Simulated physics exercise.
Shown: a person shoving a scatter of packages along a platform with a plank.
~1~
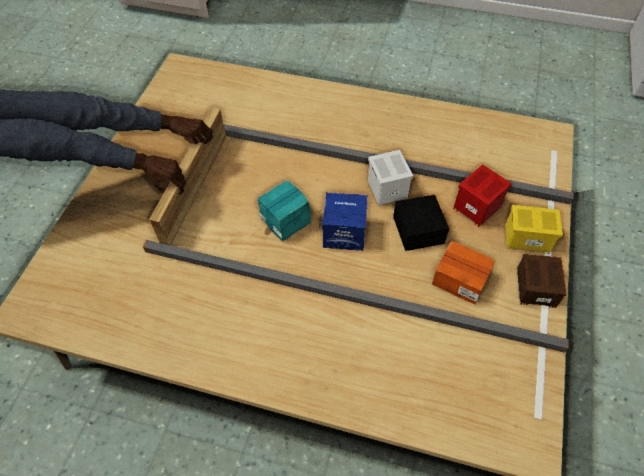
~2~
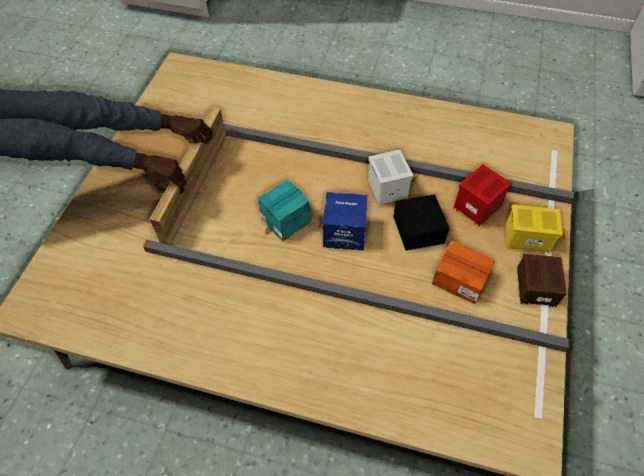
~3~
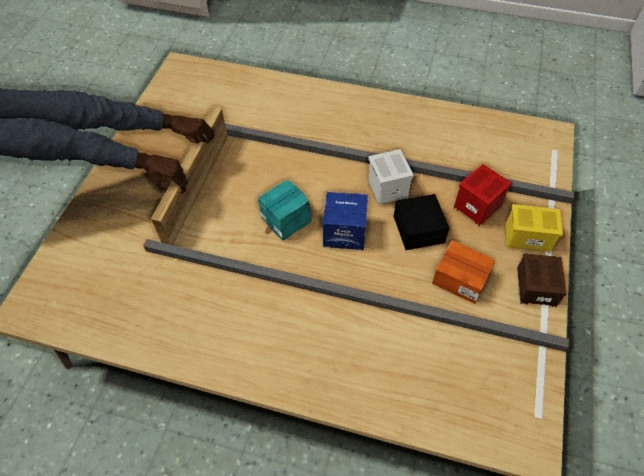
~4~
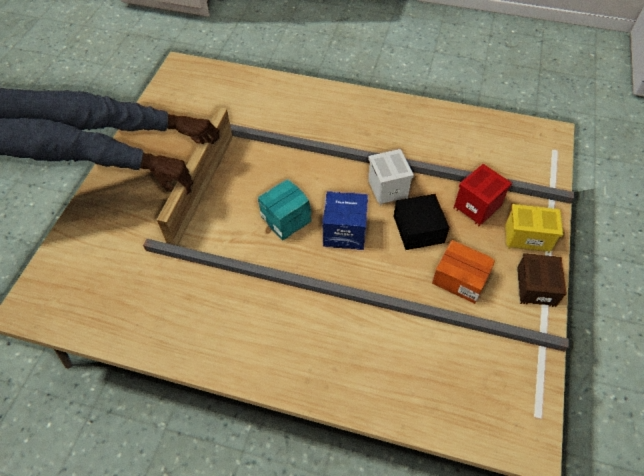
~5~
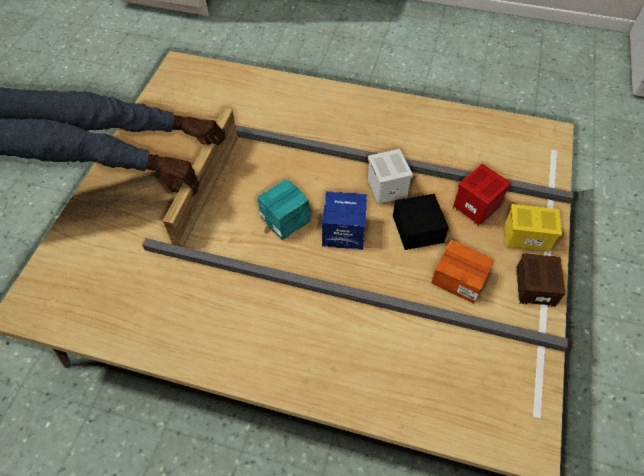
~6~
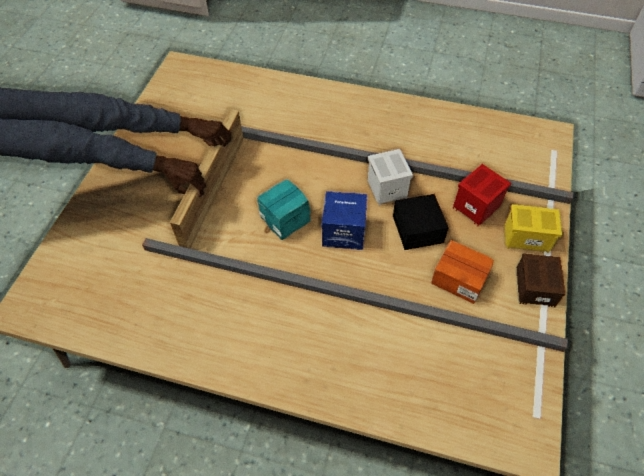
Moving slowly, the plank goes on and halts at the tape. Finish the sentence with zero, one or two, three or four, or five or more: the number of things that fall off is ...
The number of things that fall off is five or more.
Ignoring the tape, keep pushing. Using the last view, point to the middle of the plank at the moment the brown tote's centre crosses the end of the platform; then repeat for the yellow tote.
The middle is at (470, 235) when it's the brown tote, and at (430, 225) when it's the yellow tote.
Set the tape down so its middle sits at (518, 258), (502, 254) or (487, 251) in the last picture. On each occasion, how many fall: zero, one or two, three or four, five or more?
In order: Five or over; 3 or 4; three or four.
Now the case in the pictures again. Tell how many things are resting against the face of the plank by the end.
Count: 3.
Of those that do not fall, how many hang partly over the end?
3 is the number.
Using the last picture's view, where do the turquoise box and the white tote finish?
In the last picture the turquoise box sits around (572, 264) and the white tote around (572, 223).
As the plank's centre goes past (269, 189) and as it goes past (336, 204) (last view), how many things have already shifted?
By the first moment it's 1, by the second it's 3.
A little later, none off yet; brown tote at rest near (539, 280); yellow tote at rest near (531, 229); red tote at rest near (481, 196).
Next, none off yet; brown tote shifted a little near (547, 283); yellow tote shifted about its own width near (571, 230); red tote shifted a little near (494, 193).
When it is over, the number that fall off is five or more; down, blue box, black crate, red tote, yellow tote and brown tote.
